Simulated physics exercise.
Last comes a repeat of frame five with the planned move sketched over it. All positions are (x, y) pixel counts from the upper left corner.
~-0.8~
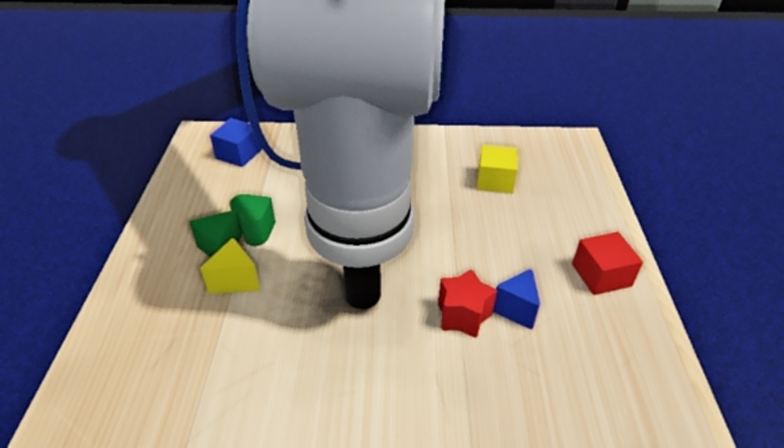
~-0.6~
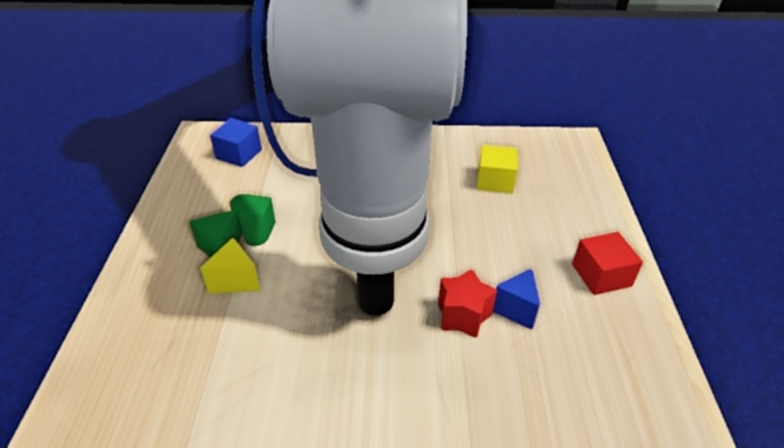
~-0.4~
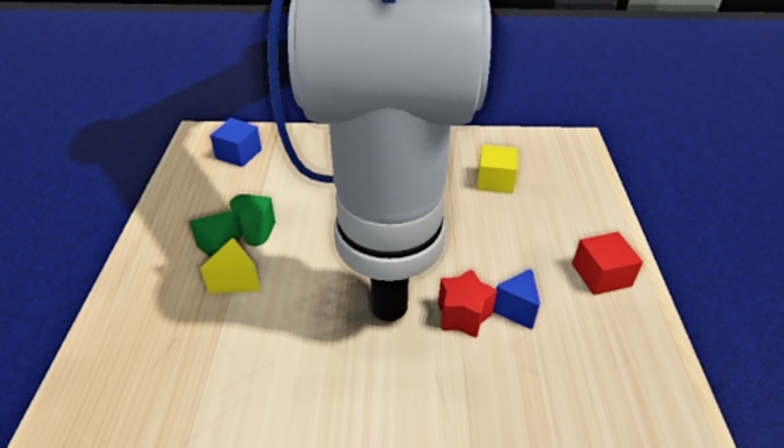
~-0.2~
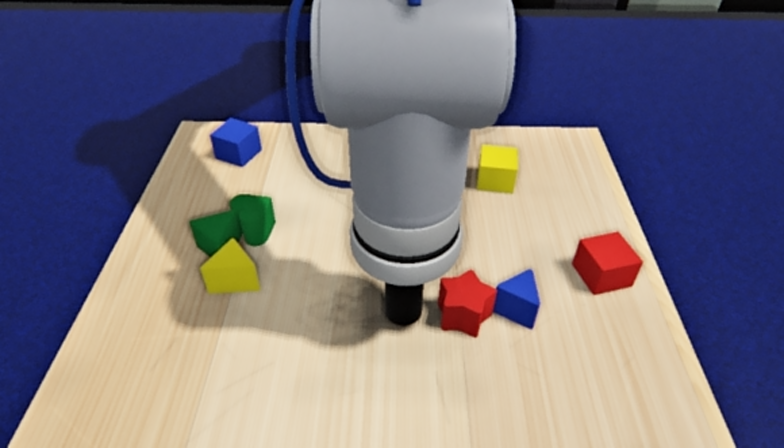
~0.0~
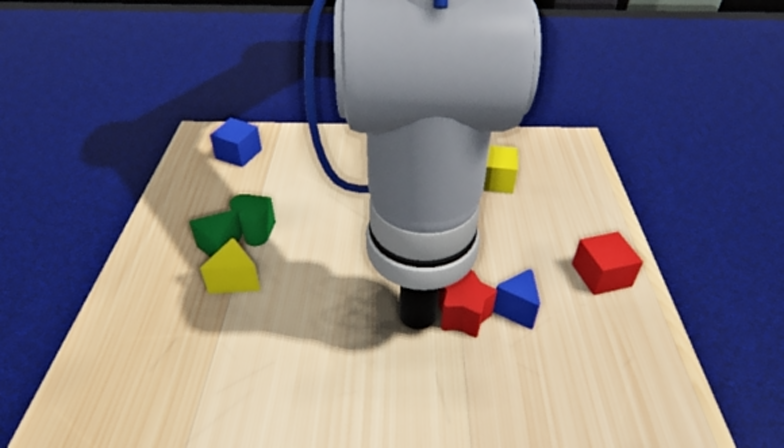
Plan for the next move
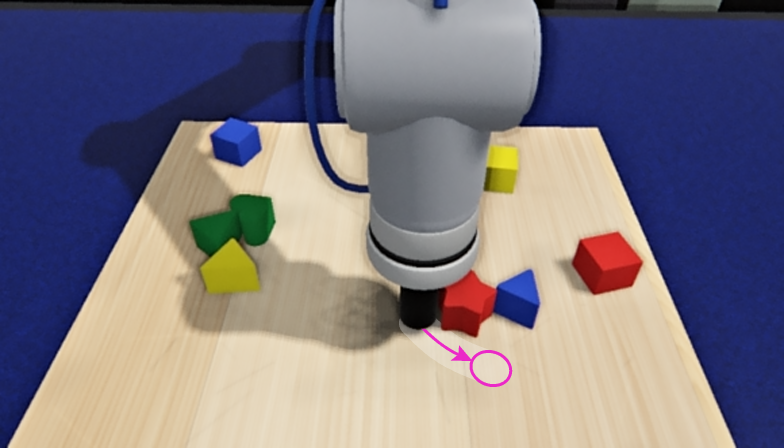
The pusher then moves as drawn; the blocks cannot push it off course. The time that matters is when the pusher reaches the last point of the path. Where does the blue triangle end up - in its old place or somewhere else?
It keeps its position.
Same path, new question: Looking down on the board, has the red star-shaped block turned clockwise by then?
In short: No.
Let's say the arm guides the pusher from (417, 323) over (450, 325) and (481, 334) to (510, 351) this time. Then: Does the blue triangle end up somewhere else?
I expect so.
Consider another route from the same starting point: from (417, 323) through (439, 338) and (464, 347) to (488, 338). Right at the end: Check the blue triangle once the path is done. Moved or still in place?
Shifted.
The line goes from (417, 323) by way of (449, 350) to (491, 368).
What follows on the original path. Halfway along, pusher at (451, 342); red star-shaped block at (476, 297), turned 40° anticlockwise.
At the end, pusher at (493, 360); red star-shaped block at (481, 298), turned 55° anticlockwise; blue triangle unmoved.
